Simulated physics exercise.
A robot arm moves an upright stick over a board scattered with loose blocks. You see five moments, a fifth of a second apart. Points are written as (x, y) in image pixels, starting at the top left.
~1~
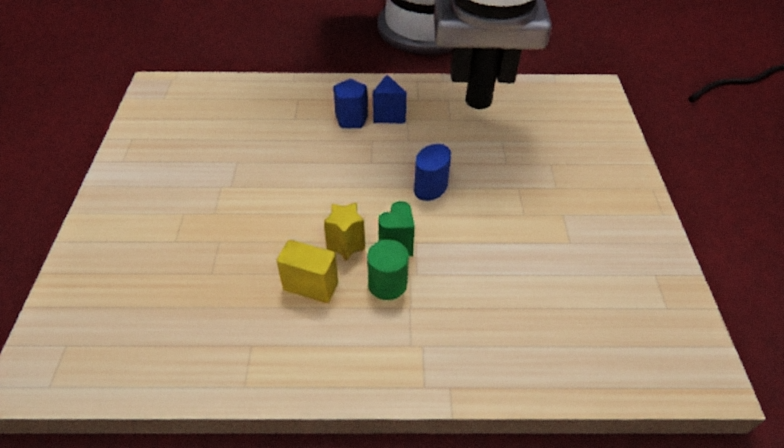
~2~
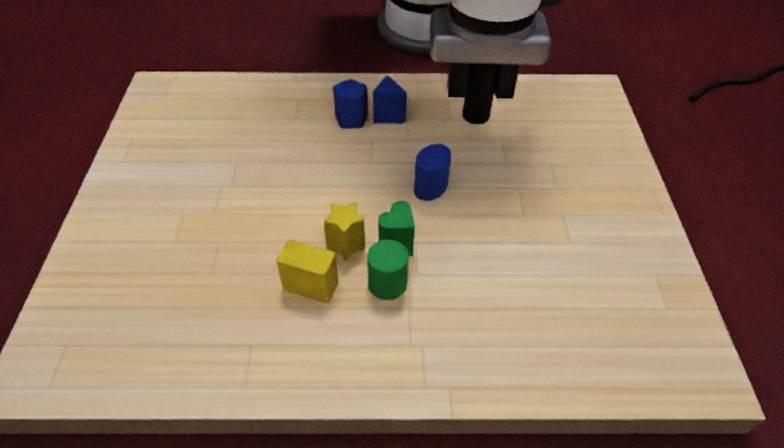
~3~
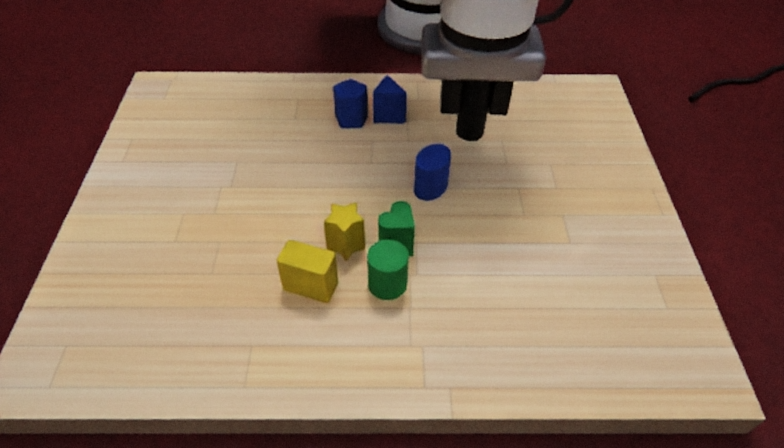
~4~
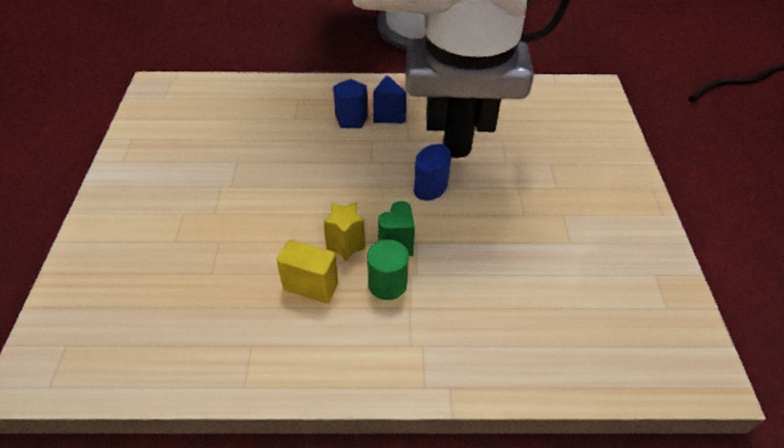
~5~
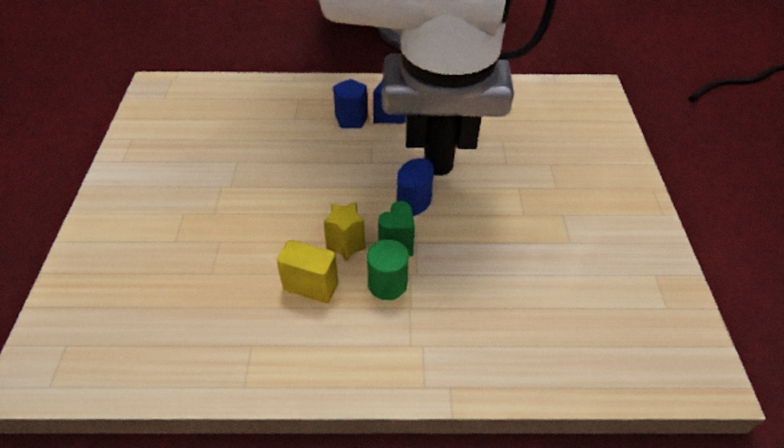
On a wooden board scattered with blocks, a robot arm moves toward the viewer and left, pushing a blue block the same way.
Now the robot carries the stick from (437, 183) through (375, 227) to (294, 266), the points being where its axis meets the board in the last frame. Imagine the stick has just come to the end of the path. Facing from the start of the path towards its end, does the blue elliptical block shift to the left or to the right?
Gets pushed left.
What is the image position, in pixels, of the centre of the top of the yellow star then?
About (257, 249).
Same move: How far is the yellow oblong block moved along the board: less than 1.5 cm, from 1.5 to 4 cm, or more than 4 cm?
Travels 1.5 to 4 cm.
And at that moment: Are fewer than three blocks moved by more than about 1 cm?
Short answer: No.
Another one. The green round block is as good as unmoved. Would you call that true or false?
That is true.
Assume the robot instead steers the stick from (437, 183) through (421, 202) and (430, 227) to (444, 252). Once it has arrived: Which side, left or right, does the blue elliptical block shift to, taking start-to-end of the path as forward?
The blue elliptical block goes right.
The first path, step by step. One third of the way, stick at (396, 195); yellow star at (340, 217); green heart block at (398, 219); blue elliptical block at (372, 204).
Two thirds of the way, stick at (348, 226); yellow oblong block at (304, 260); yellow star at (310, 228), turned 40° clockwise; green heart block at (398, 219); blue elliptical block at (342, 243), turned 65° anticlockwise.
At the end, stick at (290, 250); yellow oblong block at (287, 276), turned 20° anticlockwise; yellow star at (257, 249), turned 65° clockwise; green round block in place; green heart block at (398, 219); blue elliptical block at (331, 253), turned 120° anticlockwise.
